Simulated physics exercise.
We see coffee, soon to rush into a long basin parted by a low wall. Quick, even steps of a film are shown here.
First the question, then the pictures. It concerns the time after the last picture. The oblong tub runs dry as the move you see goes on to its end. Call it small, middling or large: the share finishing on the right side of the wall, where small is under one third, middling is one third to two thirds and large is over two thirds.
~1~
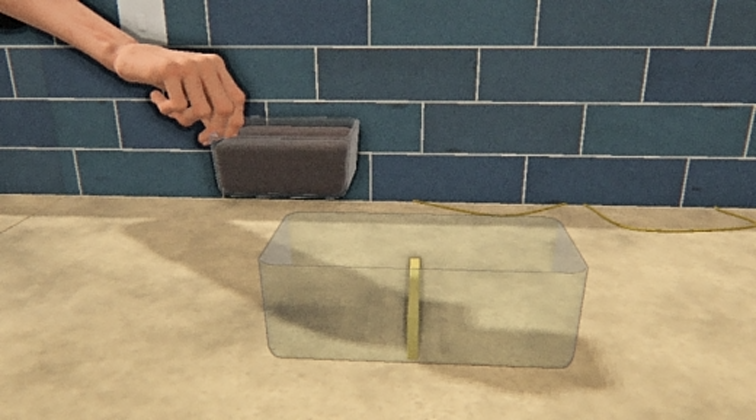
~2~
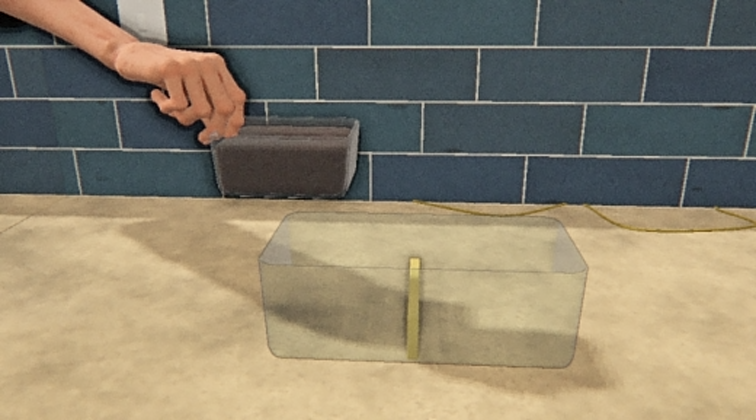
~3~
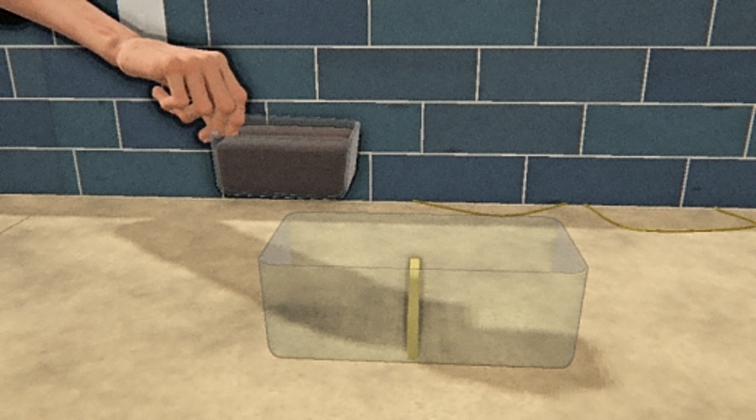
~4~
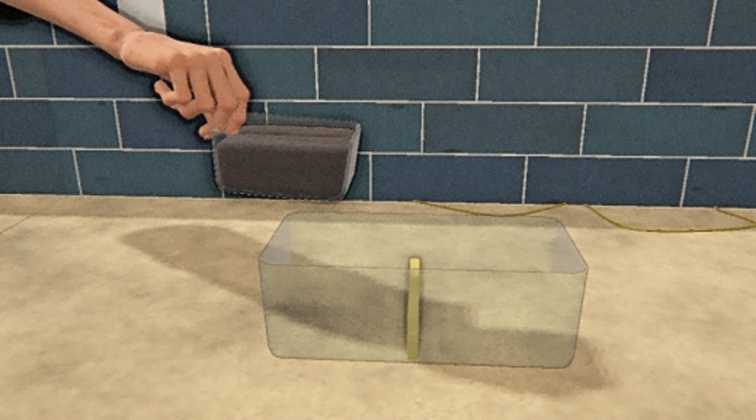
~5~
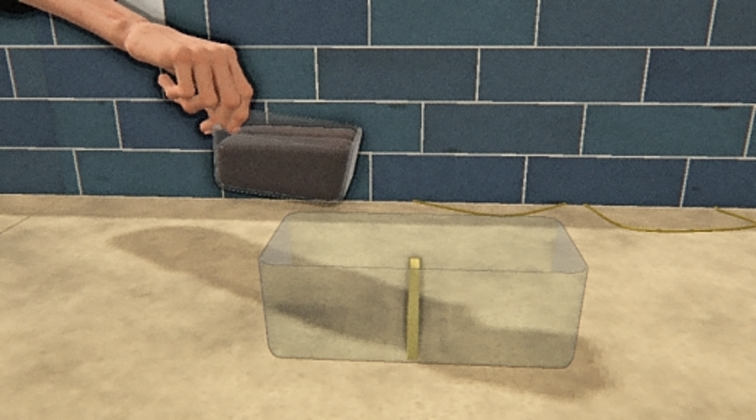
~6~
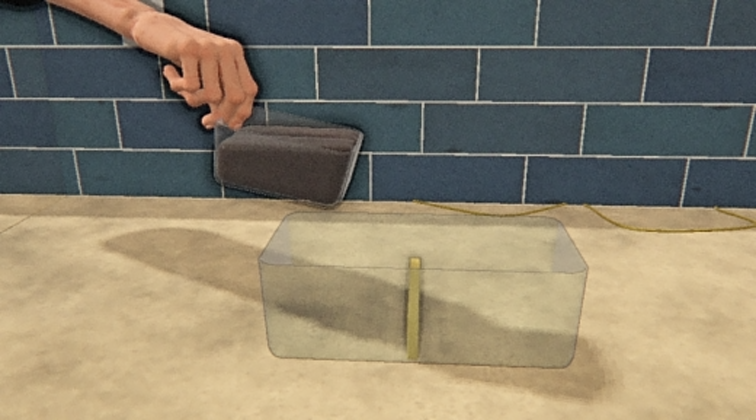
Middling.
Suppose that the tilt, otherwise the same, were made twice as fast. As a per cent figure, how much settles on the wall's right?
I'd put it at some 20 percent.
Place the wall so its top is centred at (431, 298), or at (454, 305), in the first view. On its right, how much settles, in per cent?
My guess is some 20 percent the first time and some 15 percent the second.
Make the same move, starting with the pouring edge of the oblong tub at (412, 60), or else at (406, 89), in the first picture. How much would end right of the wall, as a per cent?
Roughly 90 % the first time and roughly 85 % the second.
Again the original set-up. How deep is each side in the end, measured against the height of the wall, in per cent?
The left comes to 30 % and the right to 20 %.
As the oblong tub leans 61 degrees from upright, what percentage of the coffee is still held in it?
About 40 %.
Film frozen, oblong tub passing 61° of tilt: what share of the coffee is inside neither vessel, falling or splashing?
Around 25 in a hundred.
A moment on, the oblong tub is tipped part way and 39 per cent is still to pour, 13 is left of the wall and 20 right of it.
Next, the oblong tub is tipped on its side and 8 per cent is still to pour, 46 is left of the wall and 44 right of it.
Then the oblong tub is tipped right over and 0 per cent is still to pour, 55 is left of the wall and 44 right of it.
Later the oblong tub is tipped right over and 0 per cent is still to pour, 56 is left of the wall and 44 right of it.
Finally, 56 per cent lies left of the wall, 44 right of it and 0 outside.
